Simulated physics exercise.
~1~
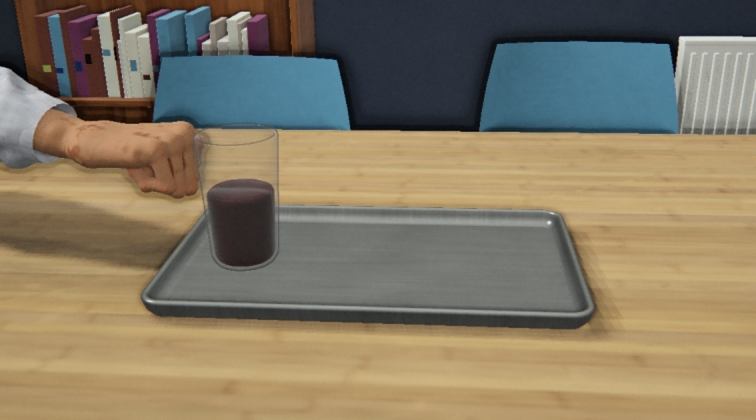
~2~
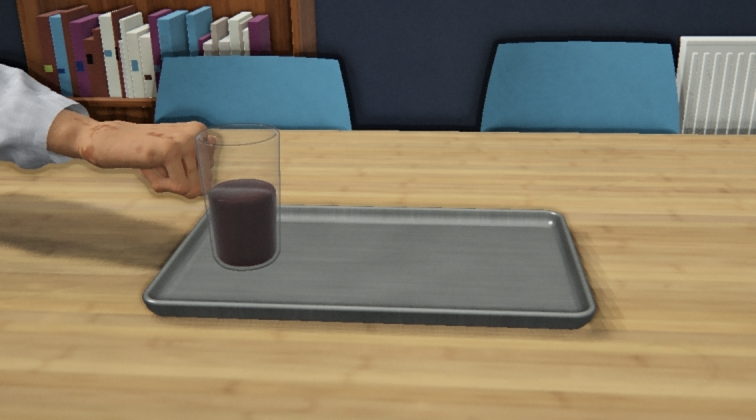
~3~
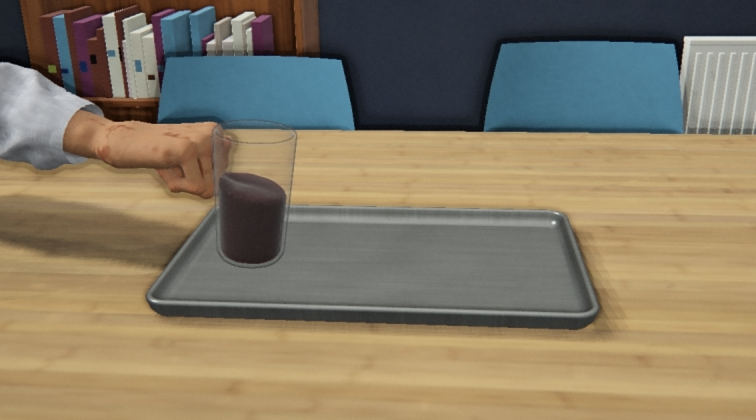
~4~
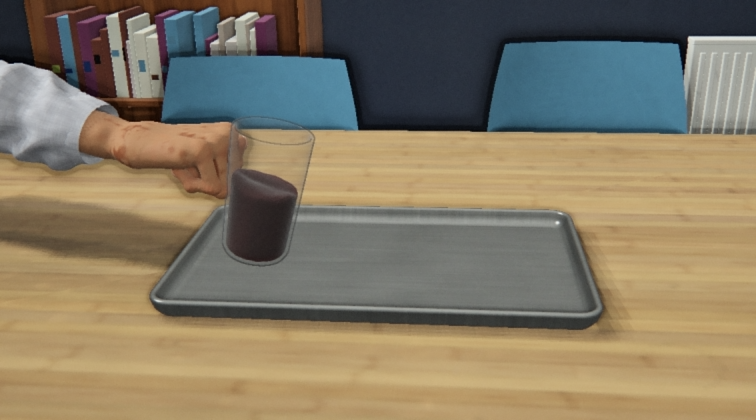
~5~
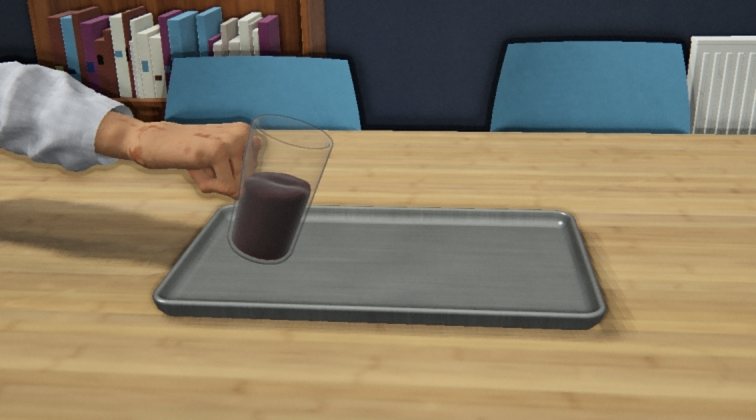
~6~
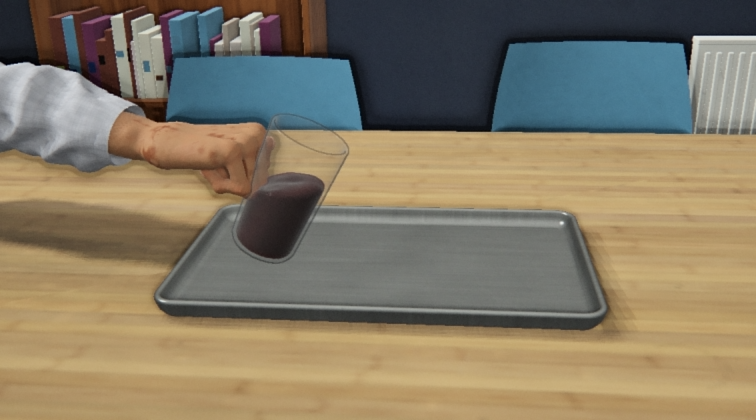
A hand pushes a tall glass of dark liquid, tilting it rightward on a gray tray.
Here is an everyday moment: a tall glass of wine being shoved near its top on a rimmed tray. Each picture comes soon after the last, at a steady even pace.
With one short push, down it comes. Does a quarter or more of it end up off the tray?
More than a quarter spills off.
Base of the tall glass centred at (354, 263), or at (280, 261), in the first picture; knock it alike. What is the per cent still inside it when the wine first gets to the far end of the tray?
Around 95 percent in the first try, around 65 percent in the second.
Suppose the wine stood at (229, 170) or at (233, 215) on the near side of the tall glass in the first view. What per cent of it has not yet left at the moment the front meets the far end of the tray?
About 65 per cent, then about 60 per cent.
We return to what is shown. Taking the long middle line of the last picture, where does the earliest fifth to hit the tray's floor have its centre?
Touchdown, mid-line: Approx. (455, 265).
A moment on, the tall glass is falling and 100 per cent is in the glass, 0 on the tray and 0 above or beyond its rim.
Next, the tall glass lies on its side and 92 per cent is in the glass, 2 on the tray and 7 above or beyond its rim.
Then the tall glass lies on its side and 48 per cent is in the glass, 45 on the tray and 6 above or beyond its rim.
Later the tall glass lies on its side and 24 per cent is in the glass, 36 on the tray and 40 above or beyond its rim.
At rest 60 per cent is held by tray and glass, 40 is off the tray.
